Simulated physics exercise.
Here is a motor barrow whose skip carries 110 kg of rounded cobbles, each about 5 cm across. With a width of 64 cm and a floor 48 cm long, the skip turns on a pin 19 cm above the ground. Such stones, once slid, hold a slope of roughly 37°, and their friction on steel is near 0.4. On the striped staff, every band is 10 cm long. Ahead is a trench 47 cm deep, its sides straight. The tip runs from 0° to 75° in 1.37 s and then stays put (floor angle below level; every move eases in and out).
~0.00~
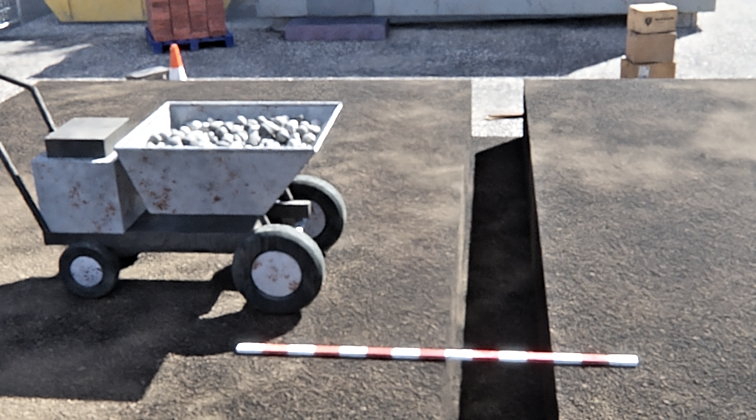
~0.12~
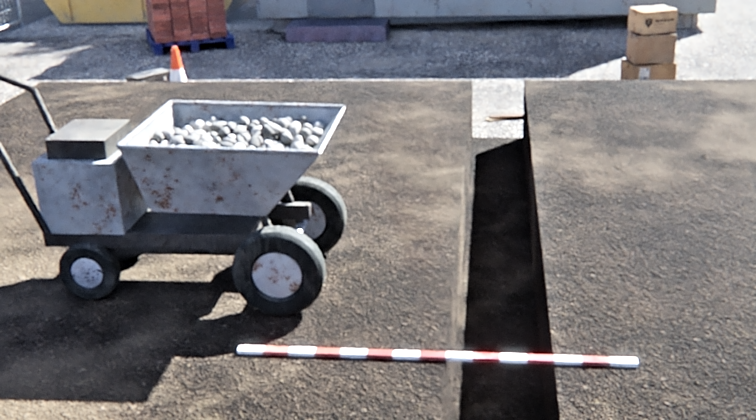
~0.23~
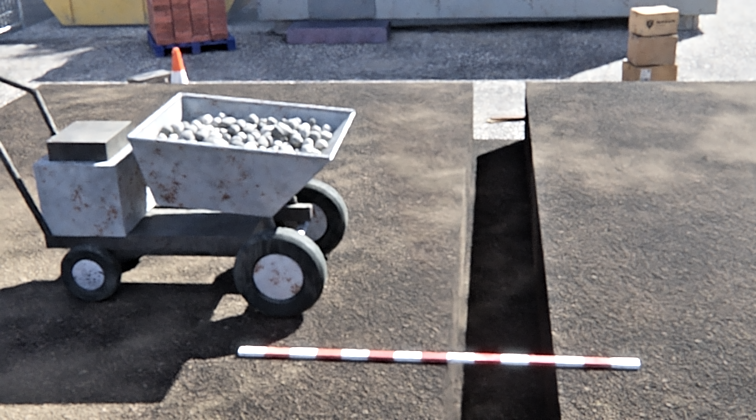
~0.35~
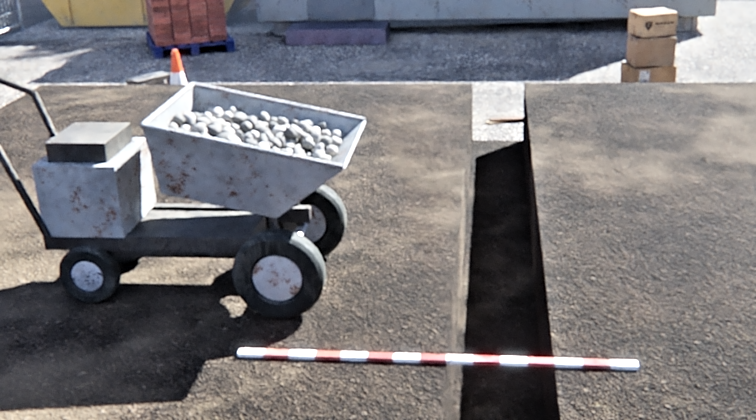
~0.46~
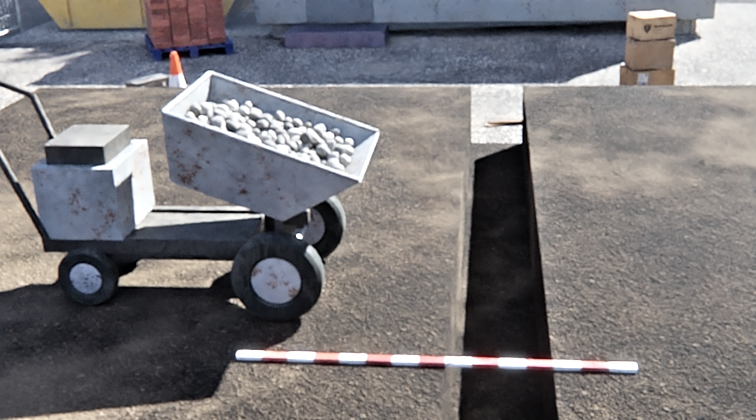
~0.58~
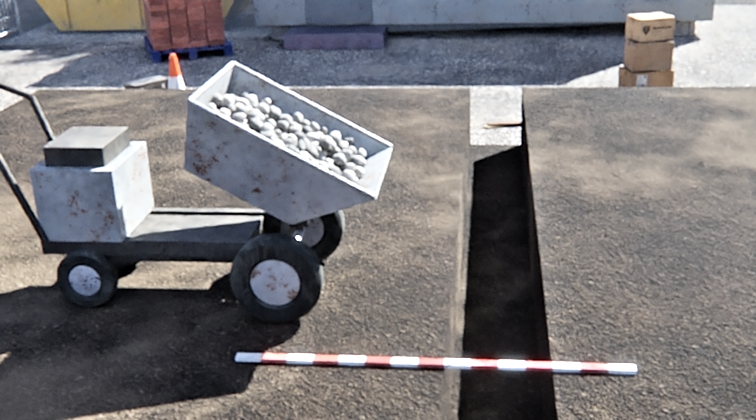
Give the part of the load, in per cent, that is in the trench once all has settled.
Close to 92 in a hundred.
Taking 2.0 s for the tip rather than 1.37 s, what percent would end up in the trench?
Probably about 90 in a hundred.
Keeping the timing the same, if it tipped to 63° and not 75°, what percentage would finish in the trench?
In that case around 85 percent.
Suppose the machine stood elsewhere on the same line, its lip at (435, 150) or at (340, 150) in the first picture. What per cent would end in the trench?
Estimates: 35 % then 100 %.
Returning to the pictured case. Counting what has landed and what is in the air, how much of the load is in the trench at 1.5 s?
Approx. 50 % of the load.
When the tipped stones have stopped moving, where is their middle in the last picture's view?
(498, 372).
After 1.0 s the floor is at 63°; 98 % in the skip, 2 % short of the trench; the foremost stones are at (433, 244).
After 1.5 s the floor is at 75°; 42 % in the skip, 9 % short of the trench, 48 % in the trench; the foremost stones are at (538, 380).
After 1.8 s the floor is at 75°; 12 % in the skip, 12 % short of the trench, 76 % in the trench; the foremost stones are at (537, 387).
After 3.8 s the floor is at 75°; 0 % in the skip, 8 % short of the trench, 92 % in the trench; the foremost stones are at (539, 399).
